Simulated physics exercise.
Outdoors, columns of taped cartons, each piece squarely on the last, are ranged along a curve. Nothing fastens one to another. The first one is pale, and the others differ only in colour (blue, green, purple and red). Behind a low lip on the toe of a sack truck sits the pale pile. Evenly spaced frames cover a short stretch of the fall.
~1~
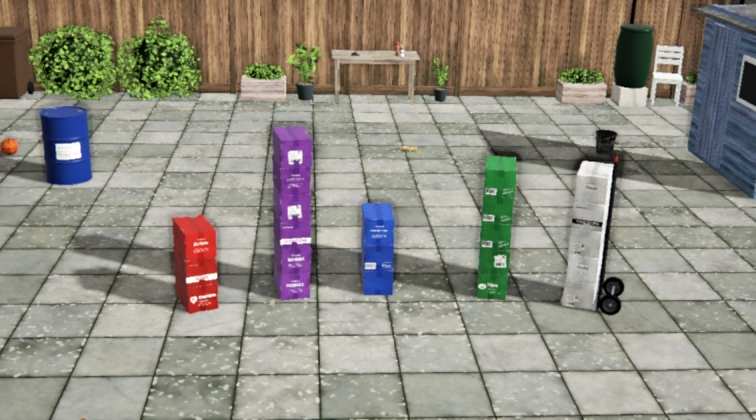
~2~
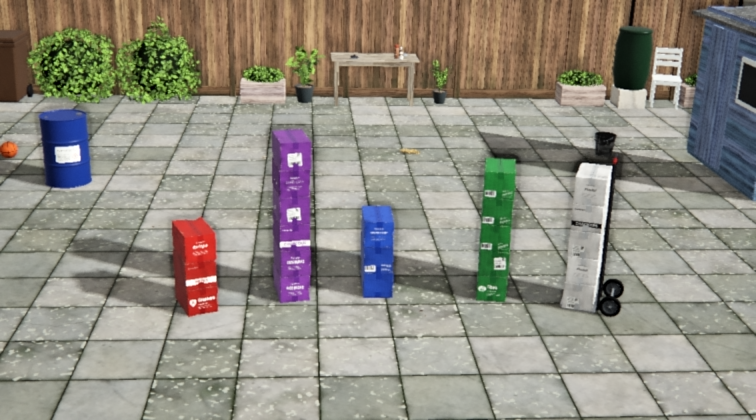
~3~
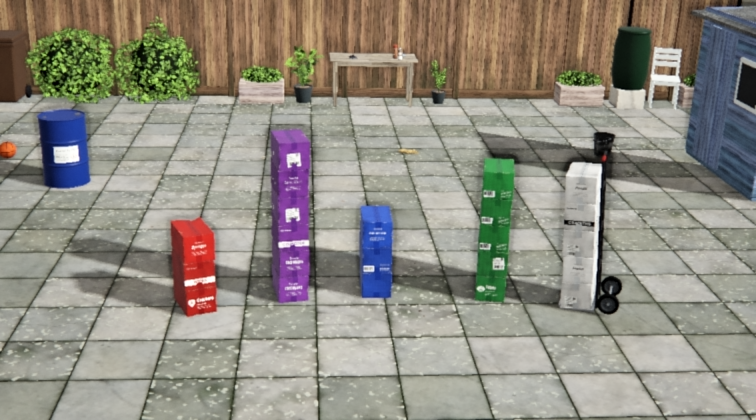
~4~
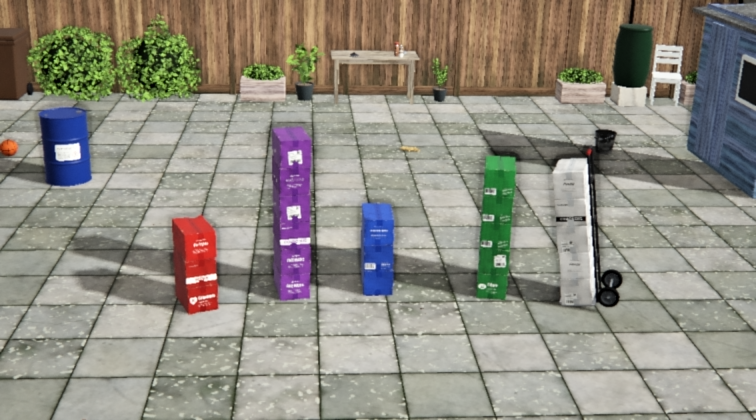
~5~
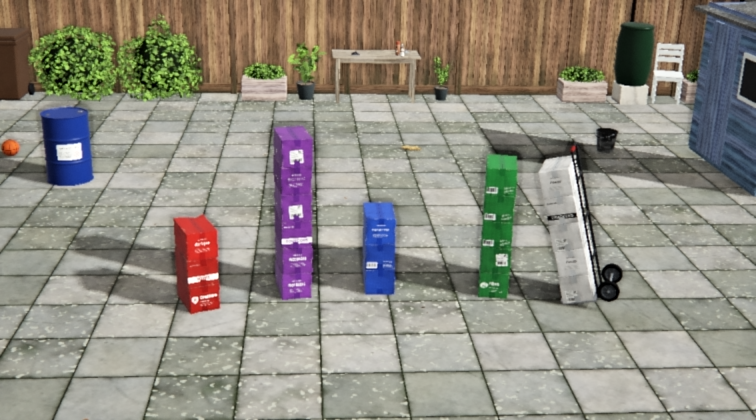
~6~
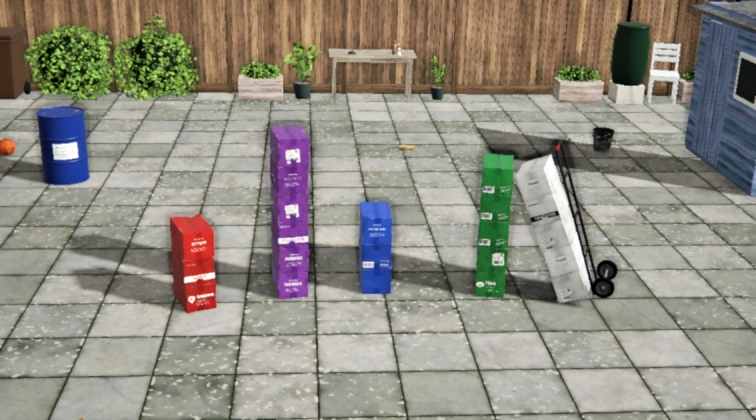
In this clip, coloured stacks of cartons stand on a paved yard, red, purple, blue and green from left to right, while the pale stack on a sack truck at the right gradually leans left, its truck tilting with it.
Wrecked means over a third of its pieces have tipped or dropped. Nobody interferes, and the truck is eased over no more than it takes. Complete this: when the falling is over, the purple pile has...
When the falling is over, the purple pile has stayed up.
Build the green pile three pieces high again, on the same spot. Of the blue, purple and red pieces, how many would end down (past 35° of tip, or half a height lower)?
Pieces down at the end - blue: 0, purple: 0, red: 0.
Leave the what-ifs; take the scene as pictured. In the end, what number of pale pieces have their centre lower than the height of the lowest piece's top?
I make it 3 all told.
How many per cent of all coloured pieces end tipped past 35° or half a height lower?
Roughly 40 percent of the pieces.
Soon after the last picture, 4 of the pale pile down; none of the 6 purple cartons down (0 of 17 in all colours); top purple carton unmoved; top green carton leaning barely.
A little later, 5 of the pale pile down; none of the 6 purple cartons down (0 of 17 in all colours); top purple carton unmoved; top green carton leaning clearly, a little lower.
Later still, 5 of the pale pile down; none of the 6 purple cartons down (5 of 17 in all colours); top purple carton unmoved; top green carton leaning well over, about its own height lower.
After that, 5 of the pale pile down; none of the 6 purple cartons down (6 of 17 in all colours); top purple carton unmoved; top blue carton leaning well over, half its height lower.
At rest, 5 of the pale pile down; none of the 6 purple cartons down (7 of 17 in all colours); top purple carton shifted a little; top blue carton leaning well over, half its height lower. As the last picture would show them, middles, top purple carton near (286, 146), top blue carton near (318, 239).
